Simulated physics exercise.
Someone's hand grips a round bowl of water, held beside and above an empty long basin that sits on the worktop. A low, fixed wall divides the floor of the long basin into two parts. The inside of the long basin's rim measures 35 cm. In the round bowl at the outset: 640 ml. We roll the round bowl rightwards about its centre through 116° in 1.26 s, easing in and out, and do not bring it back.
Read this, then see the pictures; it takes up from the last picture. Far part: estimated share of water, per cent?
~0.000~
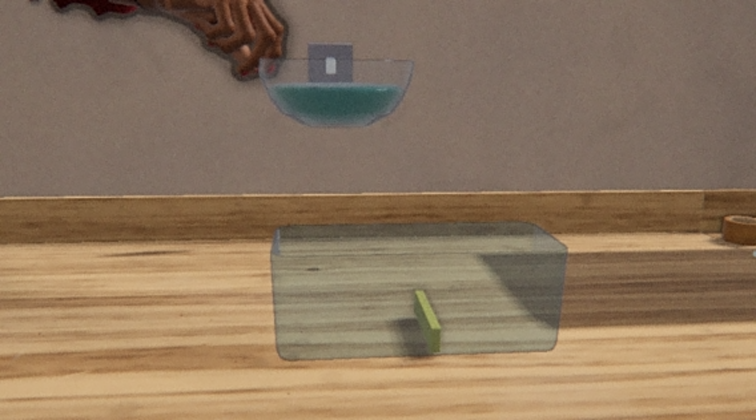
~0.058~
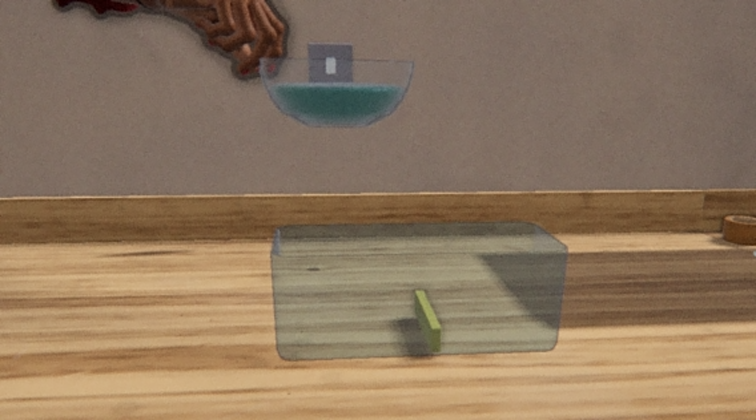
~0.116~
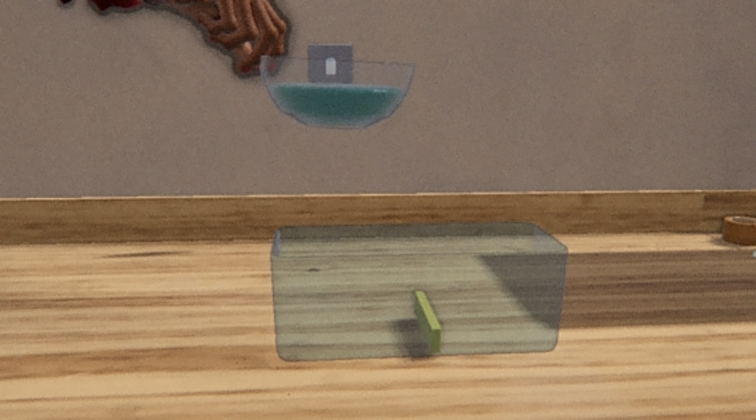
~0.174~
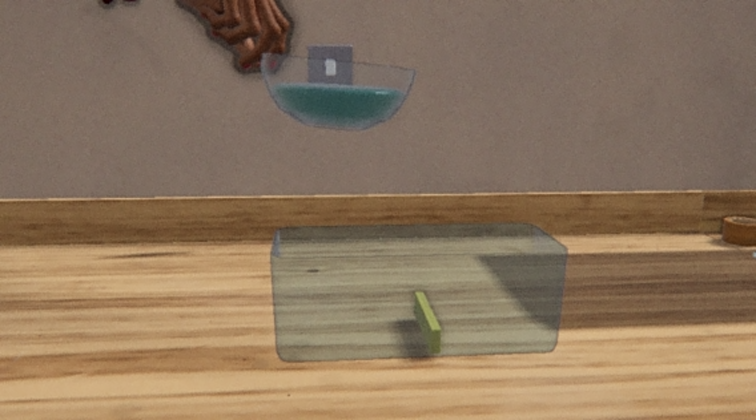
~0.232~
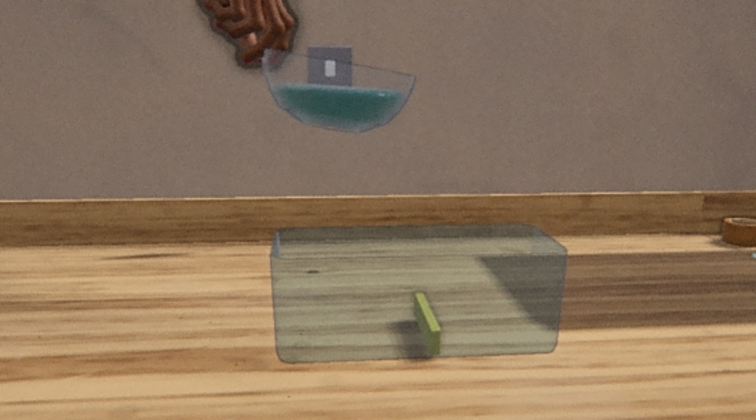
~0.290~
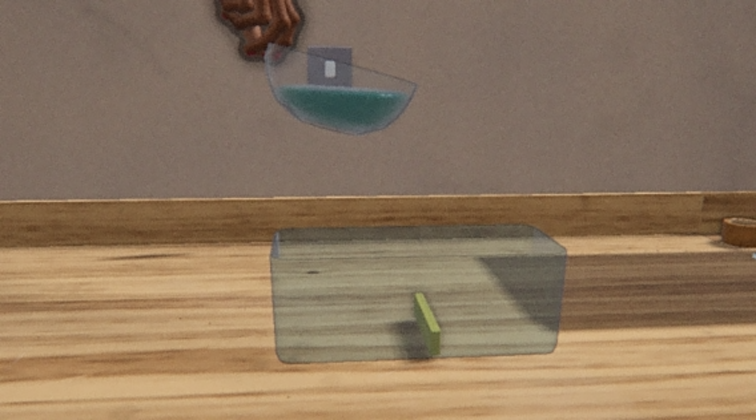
68 per cent.
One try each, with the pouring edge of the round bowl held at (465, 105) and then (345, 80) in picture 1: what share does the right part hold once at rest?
Some 90 and 10 per cent, in that order.
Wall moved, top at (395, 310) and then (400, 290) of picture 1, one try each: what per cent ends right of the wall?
Roughly 85 per cent, then 90 per cent.
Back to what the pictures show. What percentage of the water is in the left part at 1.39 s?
That share comes to around 28 in a hundred.
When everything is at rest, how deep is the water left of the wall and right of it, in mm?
I'd say close to 8 mm on the left, close to 22 mm on the right.
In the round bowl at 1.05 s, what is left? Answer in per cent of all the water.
Some 0 per cent.
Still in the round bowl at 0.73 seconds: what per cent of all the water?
I'd put it near 38 percent.
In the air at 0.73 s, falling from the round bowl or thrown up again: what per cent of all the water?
Close to 42 per cent, I'd say.
After 0.73 s the tilt is 72° and 37 per cent is still to pour, 1 is left of the wall and 20 right of it.
After 1.05 s the tilt is 109° and 0 per cent is still to pour, 24 is left of the wall and 72 right of it.
After 1.39 s the tilt is 116° and 0 per cent is still to pour, 29 is left of the wall and 71 right of it.
After 1.76 s the tilt is 116° and 0 per cent is still to pour, 31 is left of the wall and 68 right of it.
In the end 31 per cent lies left of the wall, 68 right of it and 1 outside.
